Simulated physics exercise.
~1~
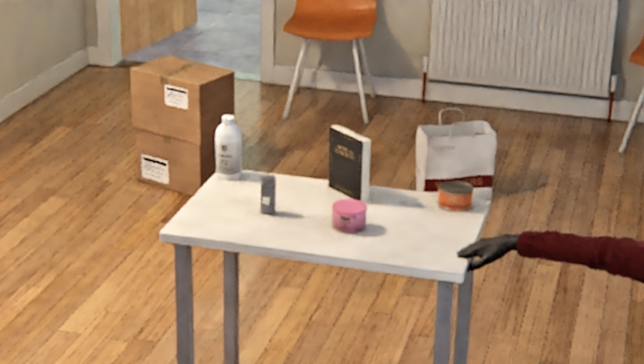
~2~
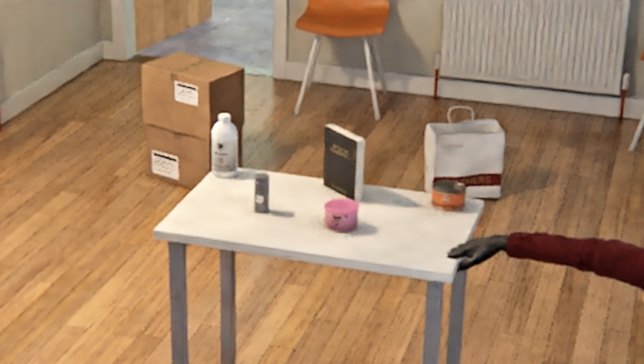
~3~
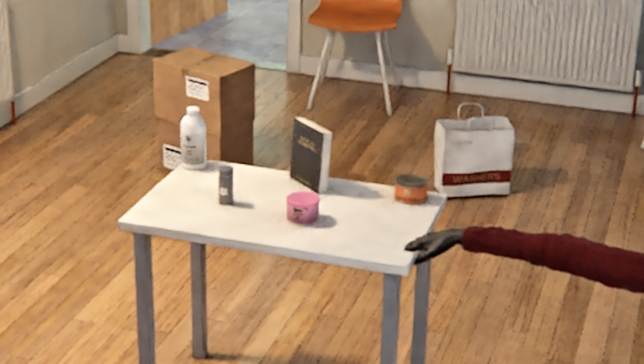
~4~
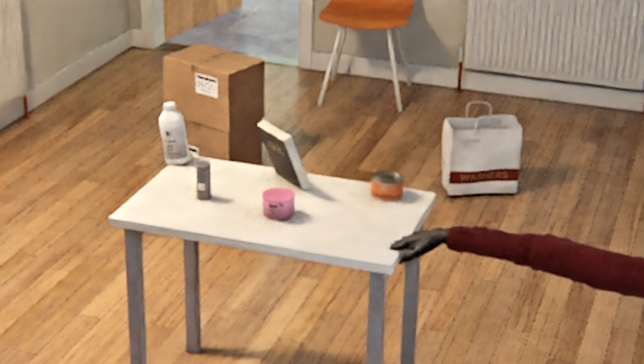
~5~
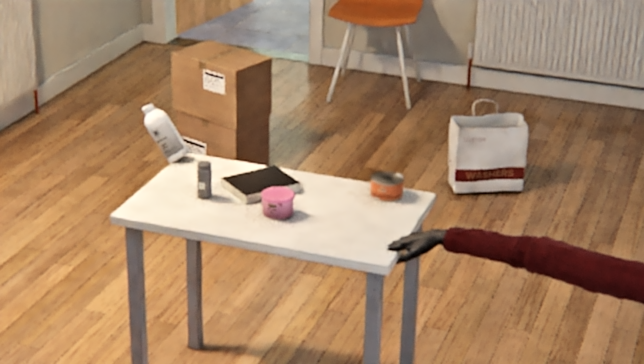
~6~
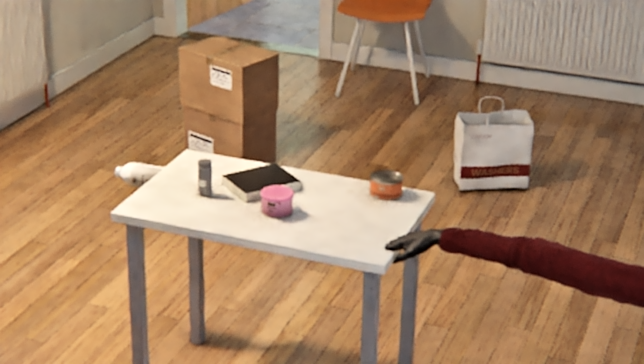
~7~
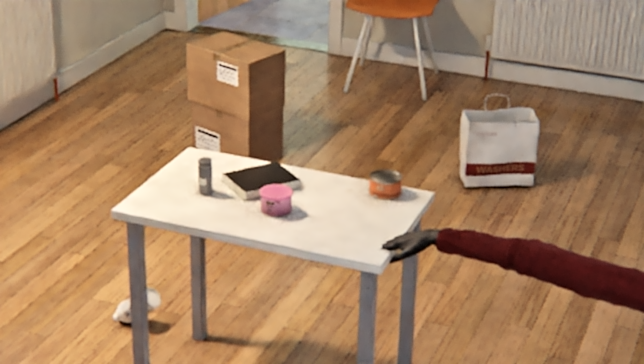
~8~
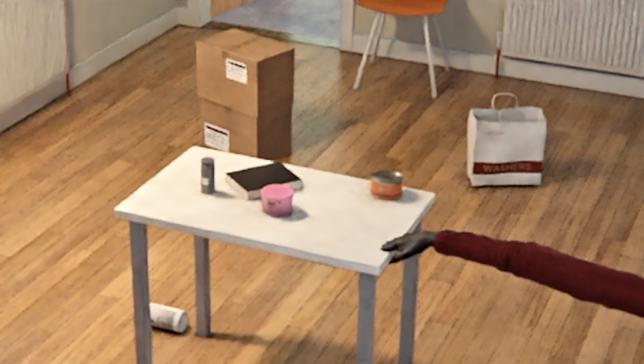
A small white table slid left with a dark-gloved hand at its corner, and the white bottle tipped off the left edge as the black book fell flat. The bottle ended up on its side on the floor, while both tubs and the grey shaker stayed on top.
